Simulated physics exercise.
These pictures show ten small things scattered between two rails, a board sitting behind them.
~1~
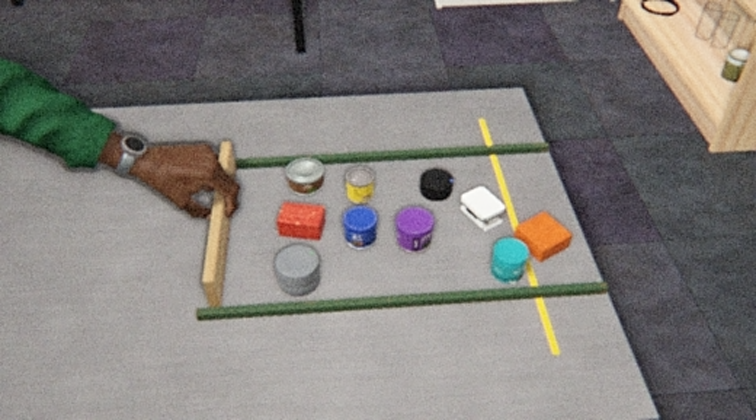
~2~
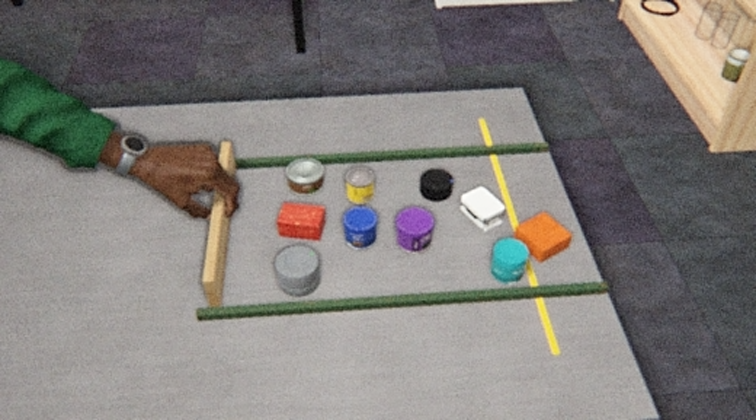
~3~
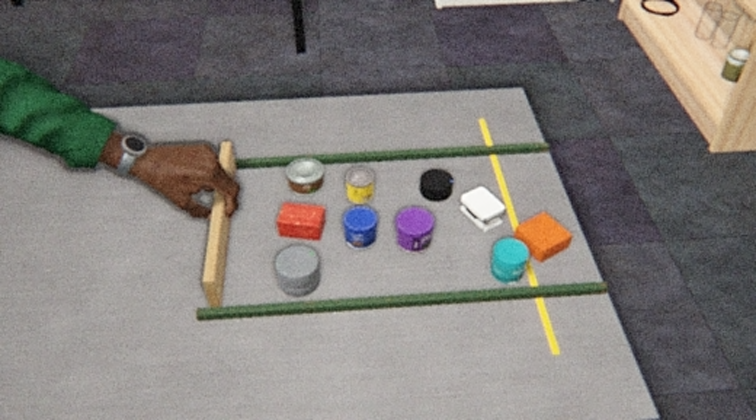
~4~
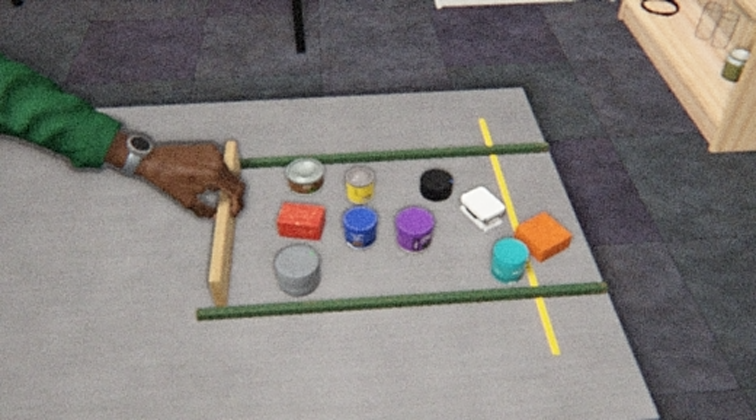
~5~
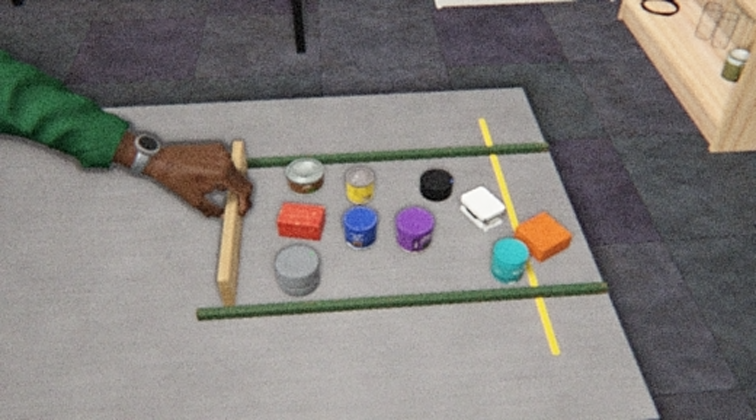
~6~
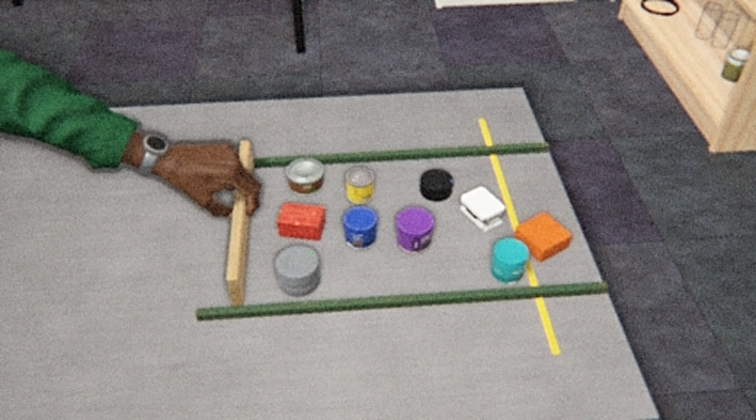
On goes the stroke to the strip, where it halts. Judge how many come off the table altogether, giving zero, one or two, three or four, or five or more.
My judgement: One or two.
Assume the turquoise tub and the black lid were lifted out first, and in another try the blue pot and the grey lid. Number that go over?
Result: 1 in the first case, with 0 in the second.
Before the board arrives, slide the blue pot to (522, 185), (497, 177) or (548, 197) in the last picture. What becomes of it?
Place by place, it goes down, goes down, goes down.
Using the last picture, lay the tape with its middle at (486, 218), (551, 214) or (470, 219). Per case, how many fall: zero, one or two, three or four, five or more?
Lab note - count per position: None; more than four; none at all.
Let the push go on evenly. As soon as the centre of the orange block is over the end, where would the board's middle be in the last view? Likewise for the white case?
The middle is at (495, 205) when it's the orange block, and at (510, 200) when it's the white case.
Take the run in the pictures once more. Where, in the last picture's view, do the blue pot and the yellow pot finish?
The blue pot settles near (536, 223); as for the yellow pot, near (519, 184).
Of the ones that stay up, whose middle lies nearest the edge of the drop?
Foremost: The white case.
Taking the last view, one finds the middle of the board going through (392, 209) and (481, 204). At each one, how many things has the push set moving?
At the first spot 6, then 10.
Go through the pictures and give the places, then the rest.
The first frame shows orange block (543, 237); turquoise tub (509, 261); white case (482, 209); board (221, 219); tape (513, 217).
The second frame shows turquoise tub (509, 262); red block (302, 221).
The third frame shows white case (482, 209); brown tin (306, 177).
The fourth frame shows orange block (542, 237); grey lid (298, 271).
The fifth frame shows turquoise tub (509, 262); purple pot (415, 231).
The sixth frame shows orange block (542, 237); turquoise tub (509, 262); white case (482, 209); board (242, 218); tape (513, 217).
Soon after, none off yet; orange block at rest near (542, 237); turquoise tub at rest near (509, 262); white case at rest near (482, 209).
In the end, the number that fall off is one or two; gone, orange block.
